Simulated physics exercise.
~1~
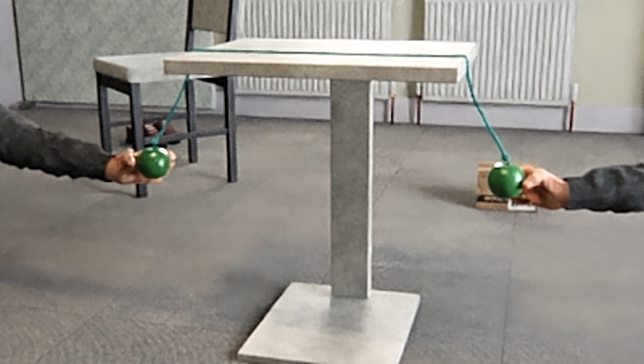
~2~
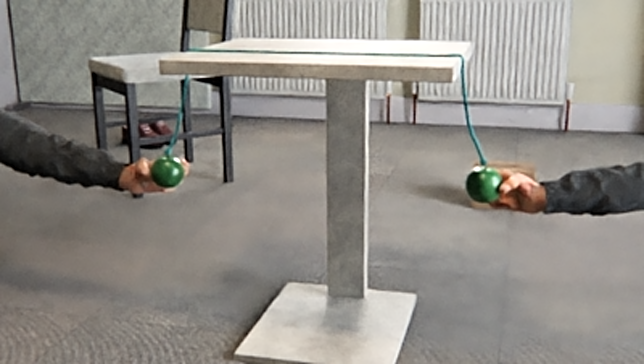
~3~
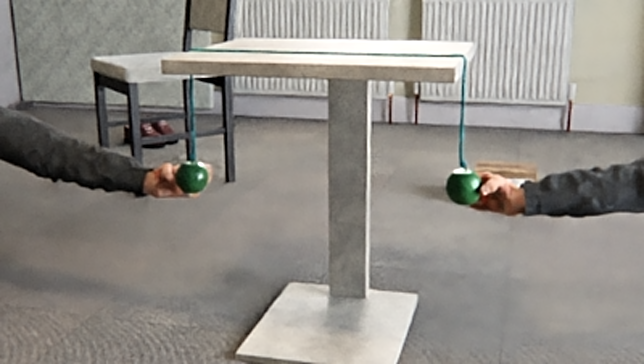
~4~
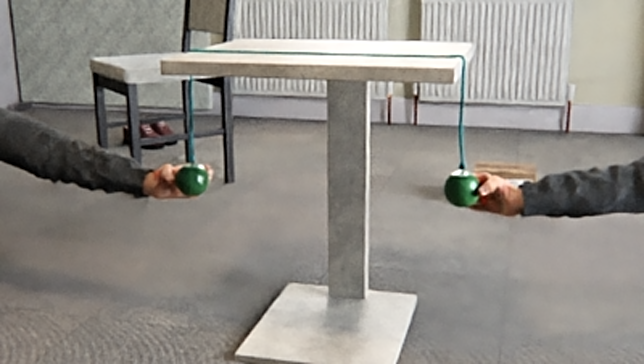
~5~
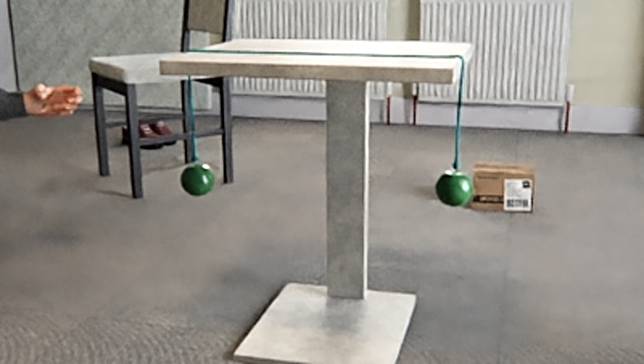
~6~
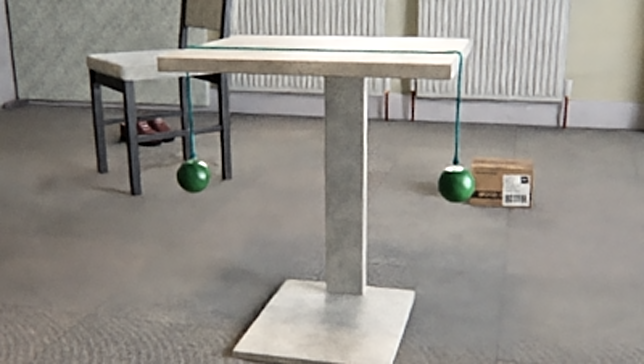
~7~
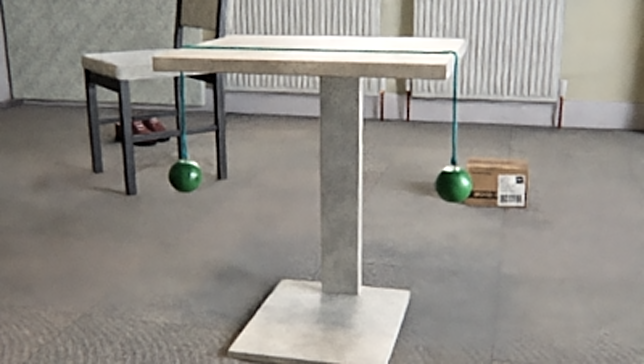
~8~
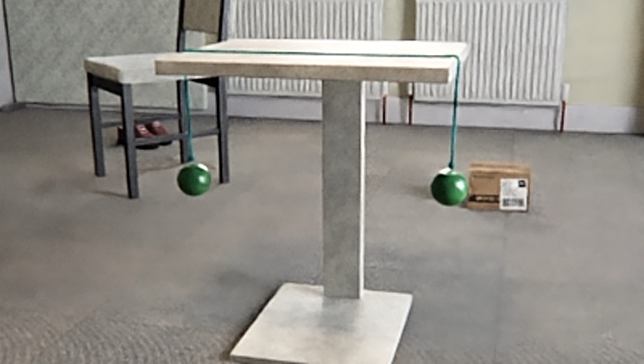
The clip shows two hands holding green apple-like balls at either end of a green cord draped over a small table, moving them inward until they hang below its edges. The hands let go and withdraw, and both balls stay hanging at about the same heights.
